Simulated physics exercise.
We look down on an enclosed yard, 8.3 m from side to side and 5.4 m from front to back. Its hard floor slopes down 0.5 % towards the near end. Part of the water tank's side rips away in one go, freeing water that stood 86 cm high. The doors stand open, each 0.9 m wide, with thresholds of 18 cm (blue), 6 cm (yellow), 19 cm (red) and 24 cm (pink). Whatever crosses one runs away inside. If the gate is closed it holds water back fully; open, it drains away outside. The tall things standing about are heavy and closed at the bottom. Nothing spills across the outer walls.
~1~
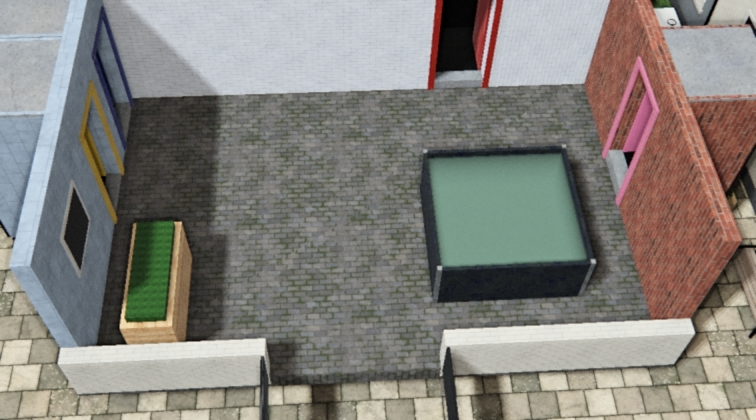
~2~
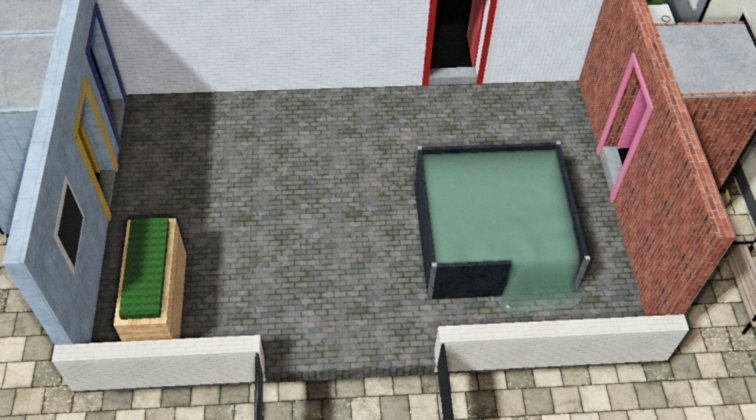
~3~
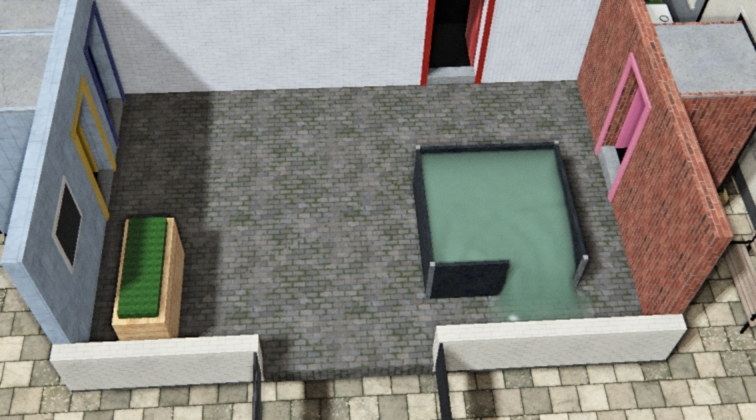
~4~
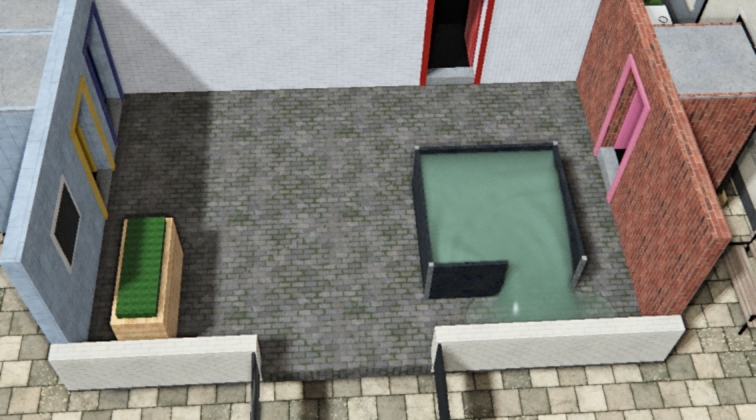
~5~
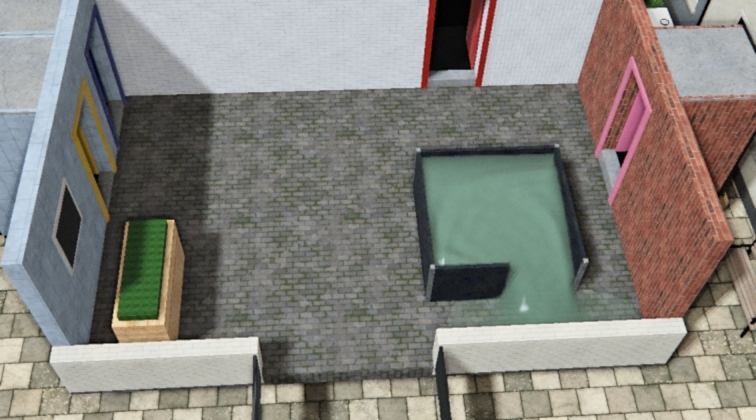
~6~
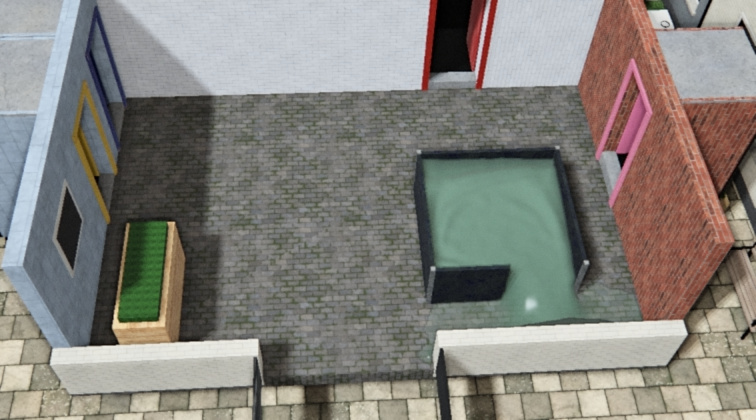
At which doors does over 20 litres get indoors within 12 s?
Within that time: At the blue door it keeps below the limit; at the yellow door it passes the limit; at the red door it does not reach the limit; at the pink door it stays under the limit.
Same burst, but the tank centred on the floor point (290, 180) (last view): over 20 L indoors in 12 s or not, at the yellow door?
Against that limit: Yellow below.
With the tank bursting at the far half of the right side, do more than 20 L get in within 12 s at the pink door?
Then: Pink over.
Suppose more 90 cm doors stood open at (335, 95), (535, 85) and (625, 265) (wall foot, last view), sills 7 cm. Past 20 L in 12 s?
In that order: Below, past it, over.
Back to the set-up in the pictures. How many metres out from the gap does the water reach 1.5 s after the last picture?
Some 5.4 m out.
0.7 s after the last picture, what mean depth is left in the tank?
Roughly 59 cm on average.
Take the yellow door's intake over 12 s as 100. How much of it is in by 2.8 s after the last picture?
Some 0 per cent by then.
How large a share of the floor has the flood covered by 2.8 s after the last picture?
Near 60 per cent is wet.
Then, 0.7 s after the last picture water covers 20 % of the floor and is deepest (80 cm) near (635, 345); blue door not reached, yellow door not reached, red door not reached, pink door not reached.
Then, 1.5 s after the last picture water covers 40 % of the floor and is deepest (60 cm) near (635, 345); blue door not reached, yellow door not reached, red door not reached, pink door 7 cm at the sill, 0 L in.
Then, 2.8 s after the last picture water covers 60 % of the floor and is deepest (48 cm) near (577, 92); blue door not reached, yellow door 8 cm at the sill, 0 L in, red door 11 cm at the sill, 0 L in, pink door 7 cm at the sill, 0 L in.
Then, 6.3 s after the last picture water covers 95 % of the floor and is deepest (22 cm) near (121, 142); blue door 21 cm at the sill, 1 L in, yellow door 3 cm at the sill, 7 L in, red door 9 cm at the sill, 0 L in, pink door 8 cm at the sill, 0 L in.
Then, 11.3 s after the last picture water covers 100 % of the floor and is deepest (19 cm) near (87, 371); blue door 7 cm at the sill, 7 L in, yellow door 10 cm at the sill, 109 L in, red door 5 cm at the sill, 0 L in, pink door 7 cm at the sill, 0 L in.
